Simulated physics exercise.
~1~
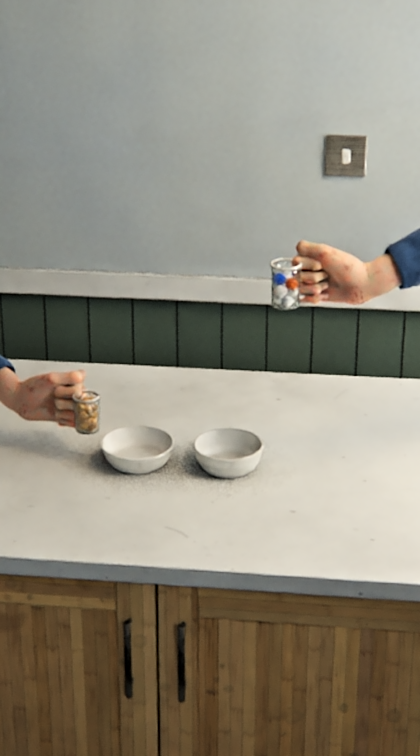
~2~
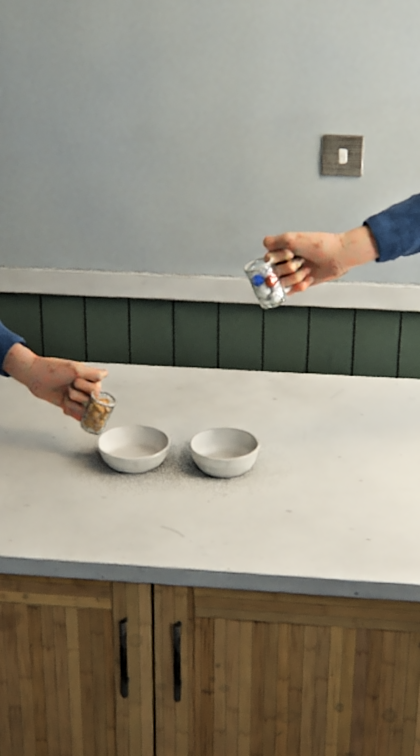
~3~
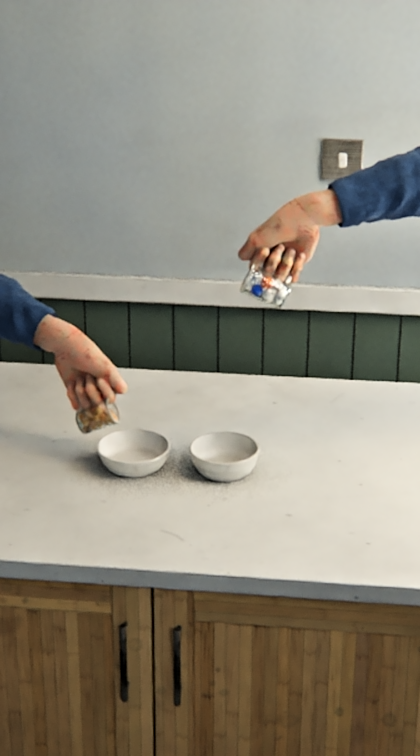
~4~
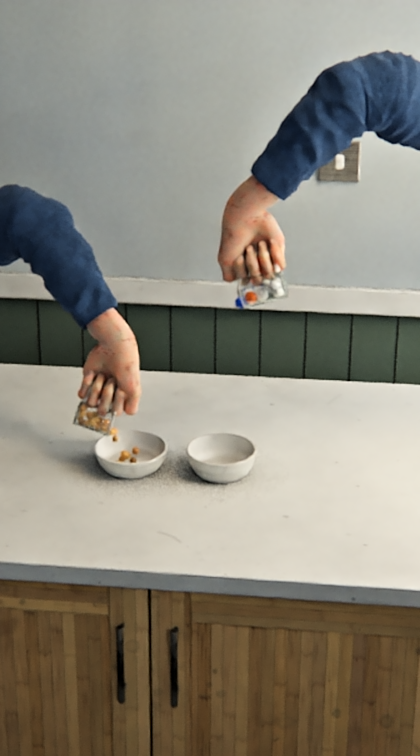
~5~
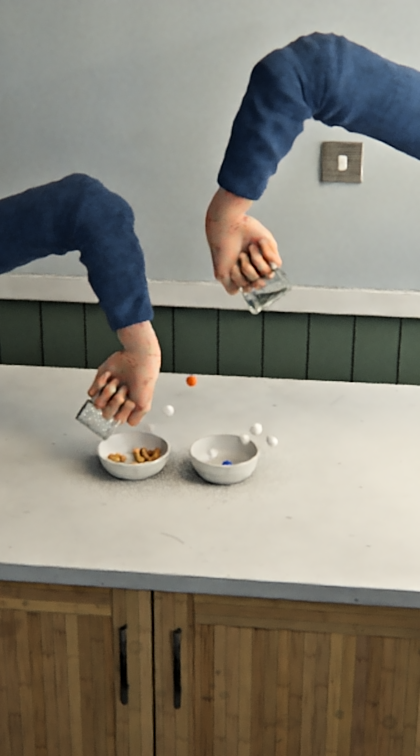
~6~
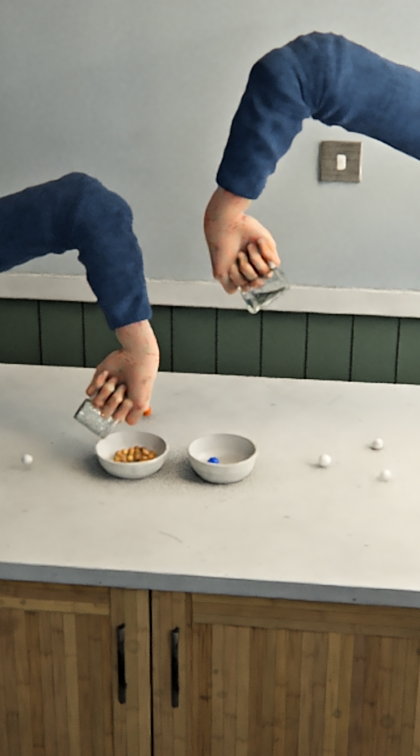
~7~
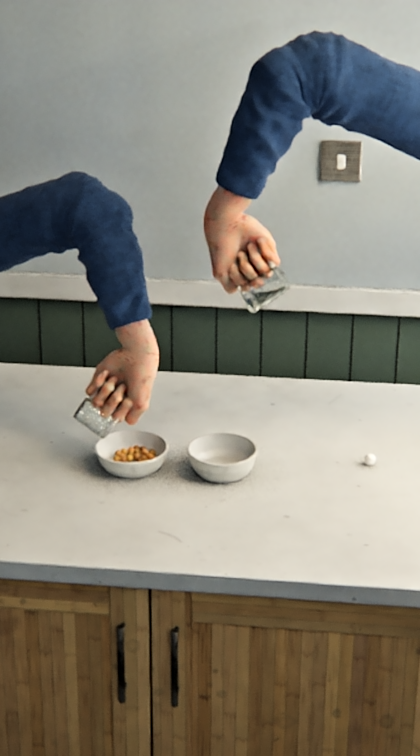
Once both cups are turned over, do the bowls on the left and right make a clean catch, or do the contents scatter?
The left bowl catches all of its brown pieces, but the right bowl does not keep all of its balls, and most of them end up outside it.
